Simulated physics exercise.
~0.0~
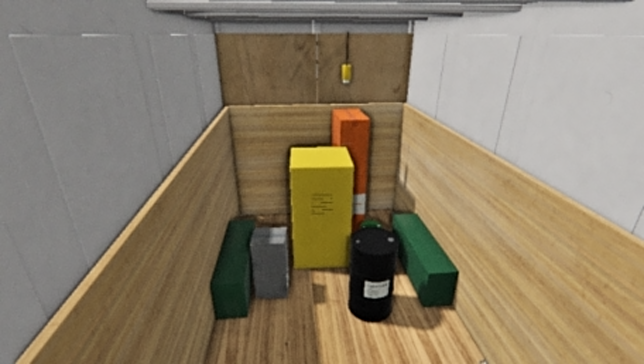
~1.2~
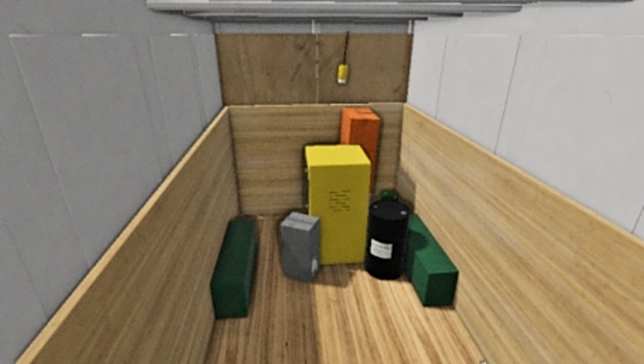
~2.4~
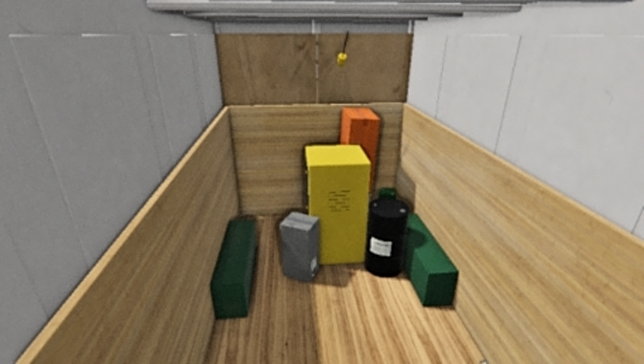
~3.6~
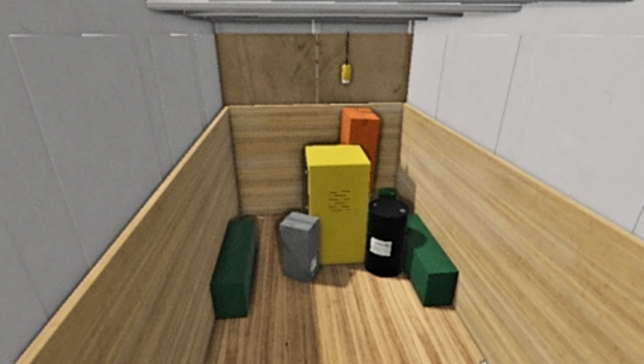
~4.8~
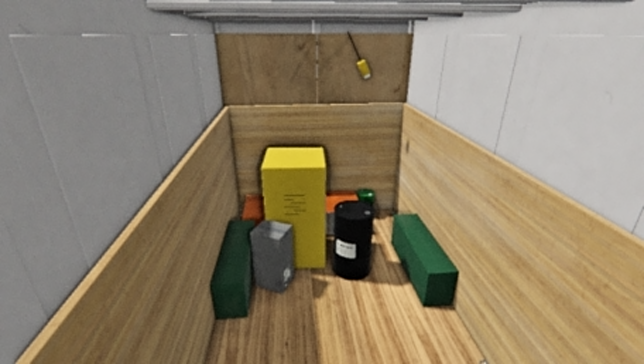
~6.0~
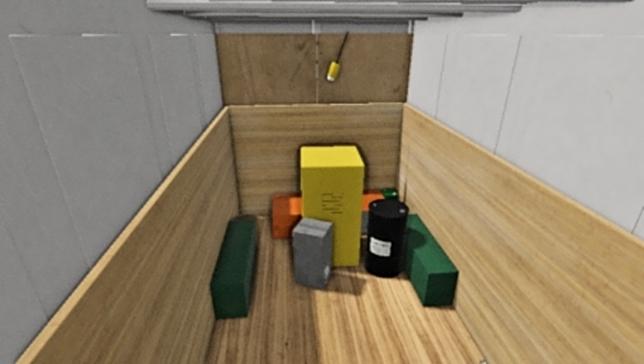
A yellow appliance slides right, then left as an orange box topples, then right again.
